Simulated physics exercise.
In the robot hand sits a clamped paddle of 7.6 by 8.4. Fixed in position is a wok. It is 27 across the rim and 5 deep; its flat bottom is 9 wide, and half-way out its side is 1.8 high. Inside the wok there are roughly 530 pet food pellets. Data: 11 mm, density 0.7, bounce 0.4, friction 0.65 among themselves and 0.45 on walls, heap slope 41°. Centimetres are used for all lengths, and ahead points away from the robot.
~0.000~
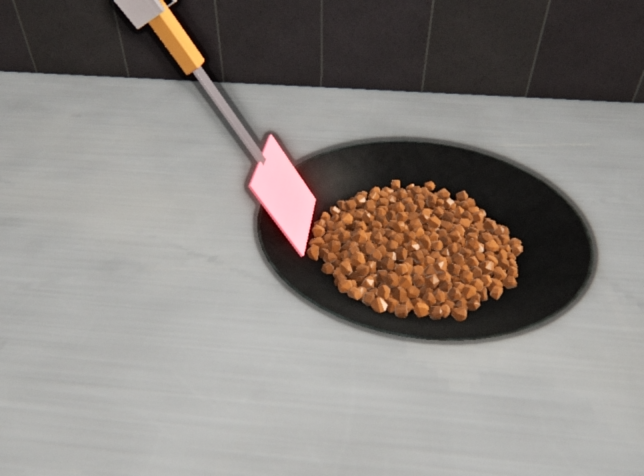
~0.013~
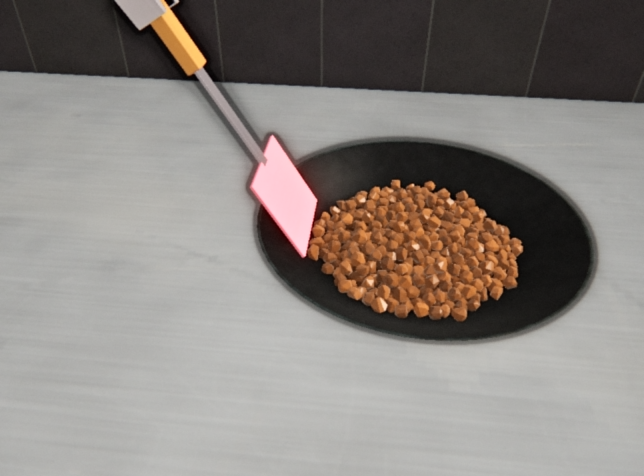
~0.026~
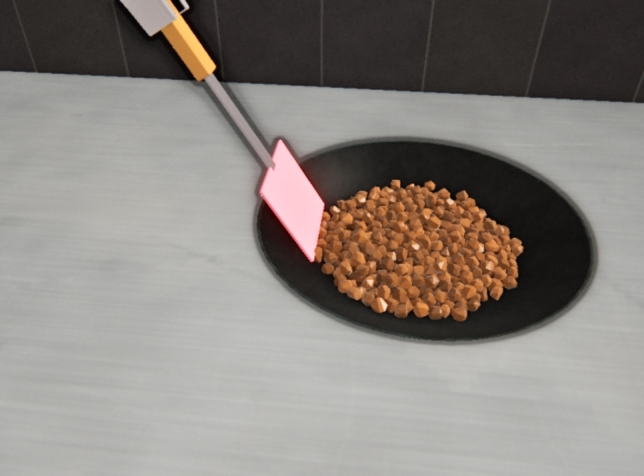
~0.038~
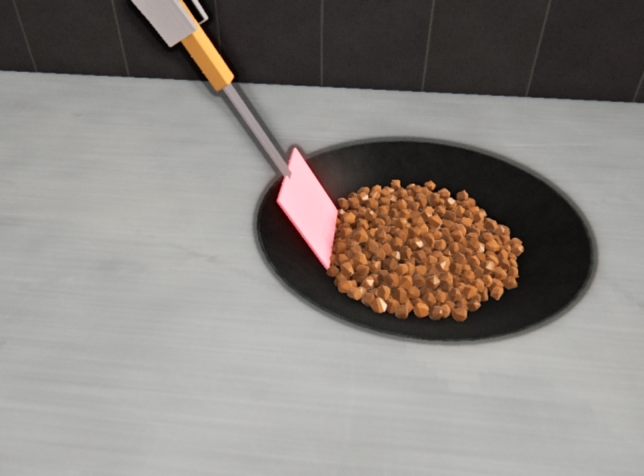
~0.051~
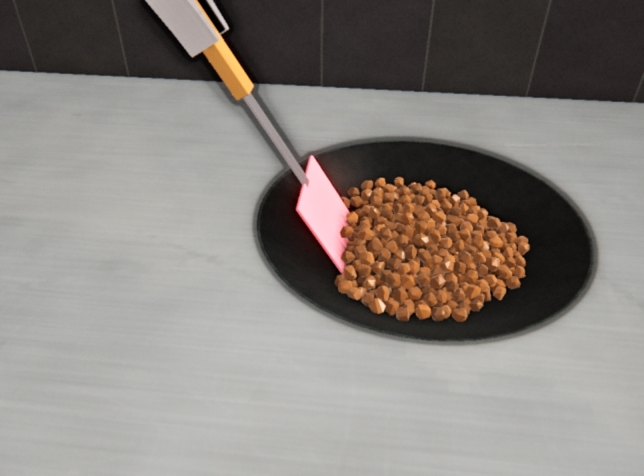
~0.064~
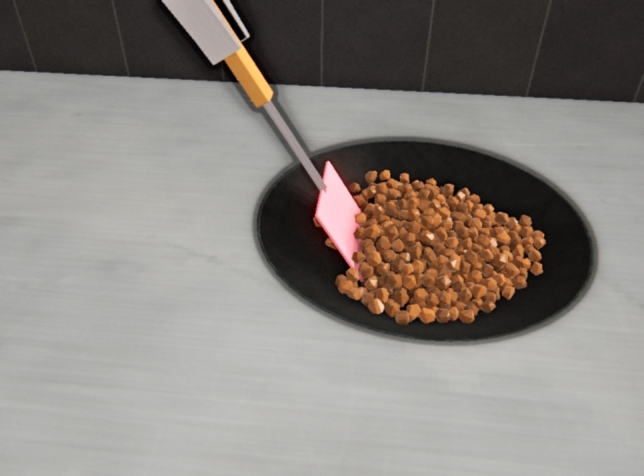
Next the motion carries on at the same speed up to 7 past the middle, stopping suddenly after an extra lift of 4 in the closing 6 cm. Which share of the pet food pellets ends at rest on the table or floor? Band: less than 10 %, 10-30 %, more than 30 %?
More than 30 %.
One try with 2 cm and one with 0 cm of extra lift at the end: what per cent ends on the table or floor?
Estimates, in order: 50 % then 50 %.
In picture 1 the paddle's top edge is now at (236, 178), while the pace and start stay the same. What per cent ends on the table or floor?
About 40 per cent.
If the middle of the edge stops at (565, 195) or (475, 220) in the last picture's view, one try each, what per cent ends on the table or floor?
First try roughly 65 percent, second roughly 25 percent.
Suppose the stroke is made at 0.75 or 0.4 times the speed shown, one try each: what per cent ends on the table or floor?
The two tries give about 35 and 10 in a hundred.
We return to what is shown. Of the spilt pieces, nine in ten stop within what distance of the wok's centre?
Roughly 50 cm.
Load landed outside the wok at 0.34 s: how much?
Roughly 25 percent.
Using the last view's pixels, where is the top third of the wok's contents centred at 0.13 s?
The middle lies somewhere about (494, 222).
After 0.10 s, sloping 59°, highest piece 8 above the table; 532 in the wok.
After 0.13 s, sloping 59°, highest piece 11 above the table; 522 in the wok, 10 on the blade or in flight.
After 0.34 s, sloping 59°, highest piece 16 above the table; 301 in the wok, 139 on the table or floor, 92 on the blade or in flight.
After 1.39 s, sloping 59°, highest piece 6 above the table; 301 in the wok, 231 on the table or floor.
In the end, 301 in the wok, 231 on the table or floor. That is 43 % on the table or floor.
